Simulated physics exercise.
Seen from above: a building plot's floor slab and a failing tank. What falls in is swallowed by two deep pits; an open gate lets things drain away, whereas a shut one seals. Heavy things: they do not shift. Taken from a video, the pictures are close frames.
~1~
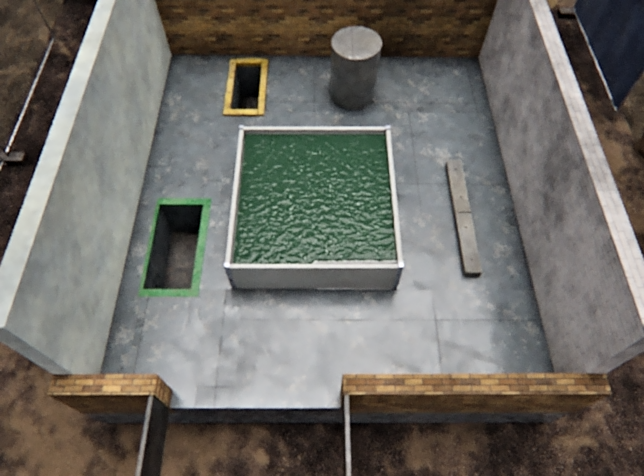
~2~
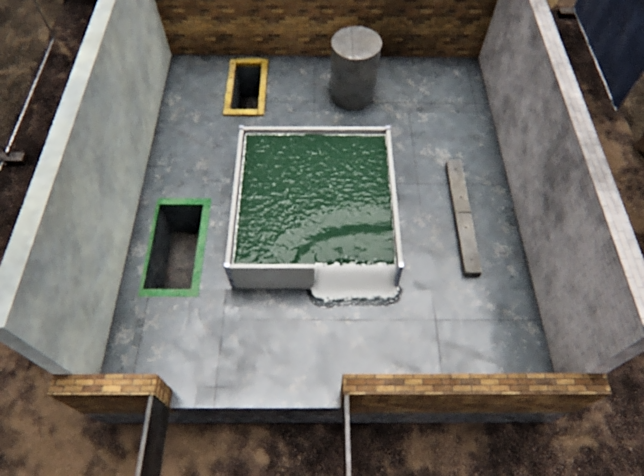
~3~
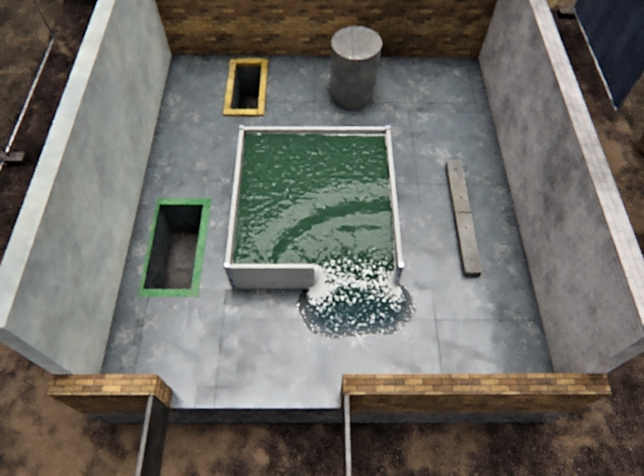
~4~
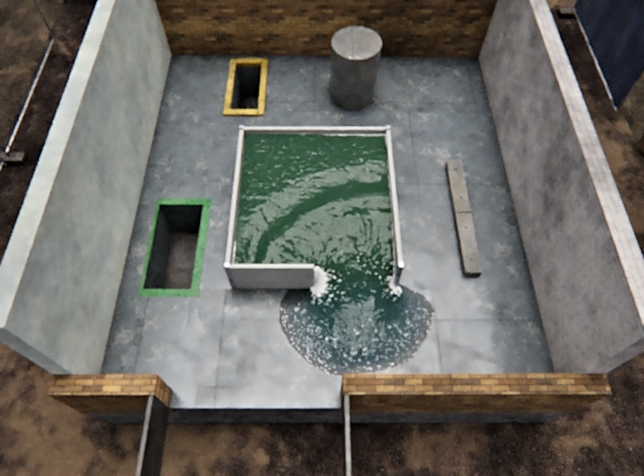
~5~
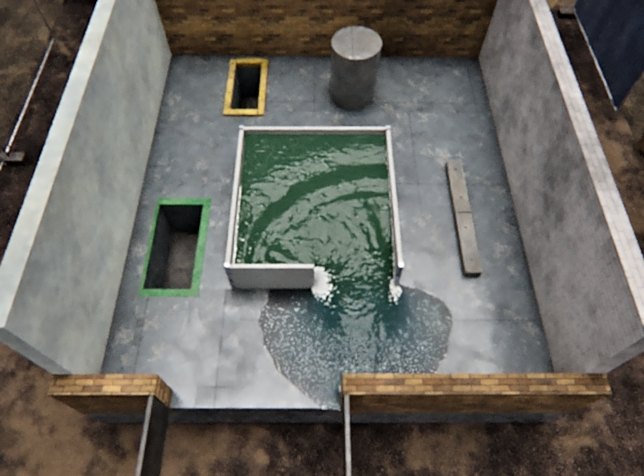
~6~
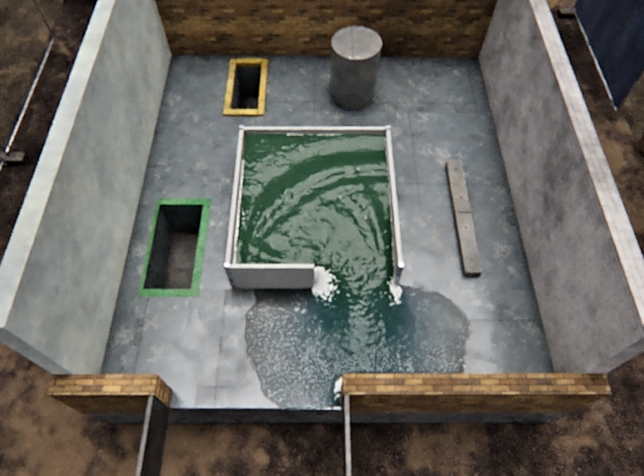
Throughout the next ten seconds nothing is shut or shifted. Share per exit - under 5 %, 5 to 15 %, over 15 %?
Gate: Over 15 %. Yellow pit: Under 5 %. Green pit: Under 5 %.
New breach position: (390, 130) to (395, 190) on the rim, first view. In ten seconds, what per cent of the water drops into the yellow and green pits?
Per cent: Yellow 10, green 4.
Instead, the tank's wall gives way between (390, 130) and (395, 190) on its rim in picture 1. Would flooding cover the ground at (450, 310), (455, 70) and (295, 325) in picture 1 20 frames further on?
Going point by point: Waterlogged, waterlogged, left unwetted.
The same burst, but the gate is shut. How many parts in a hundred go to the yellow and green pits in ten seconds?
The yellow pit takes 2 per cent and the green pit 20 per cent.
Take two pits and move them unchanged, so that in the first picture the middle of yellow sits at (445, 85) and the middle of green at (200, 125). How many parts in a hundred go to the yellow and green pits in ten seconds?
Log, per cent - yellow: 15, green: 0.
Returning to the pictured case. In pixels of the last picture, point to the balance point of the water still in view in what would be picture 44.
My pick is pixel (379, 223).
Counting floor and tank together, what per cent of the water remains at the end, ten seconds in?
68 percent or thereabouts.
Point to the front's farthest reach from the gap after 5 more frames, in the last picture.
Farthest reach: (548, 389).
A moment on, water covers 15 % of the floor; the gate 3 %, the yellow pit 0 %, the green pit 0 %.
Next, water covers 20 % of the floor; the gate 7 %, the yellow pit 0 %, the green pit 0 %.
Then, water covers 35 % of the floor; the gate 14 %, the yellow pit 0 %, the green pit 0 %.
Later, water covers 55 % of the floor; the gate 22 %, the yellow pit 0 %, the green pit 0 %.
In the end, water covers 75 % of the floor; the gate 29 %, the yellow pit 2 %, the green pit 2 %.
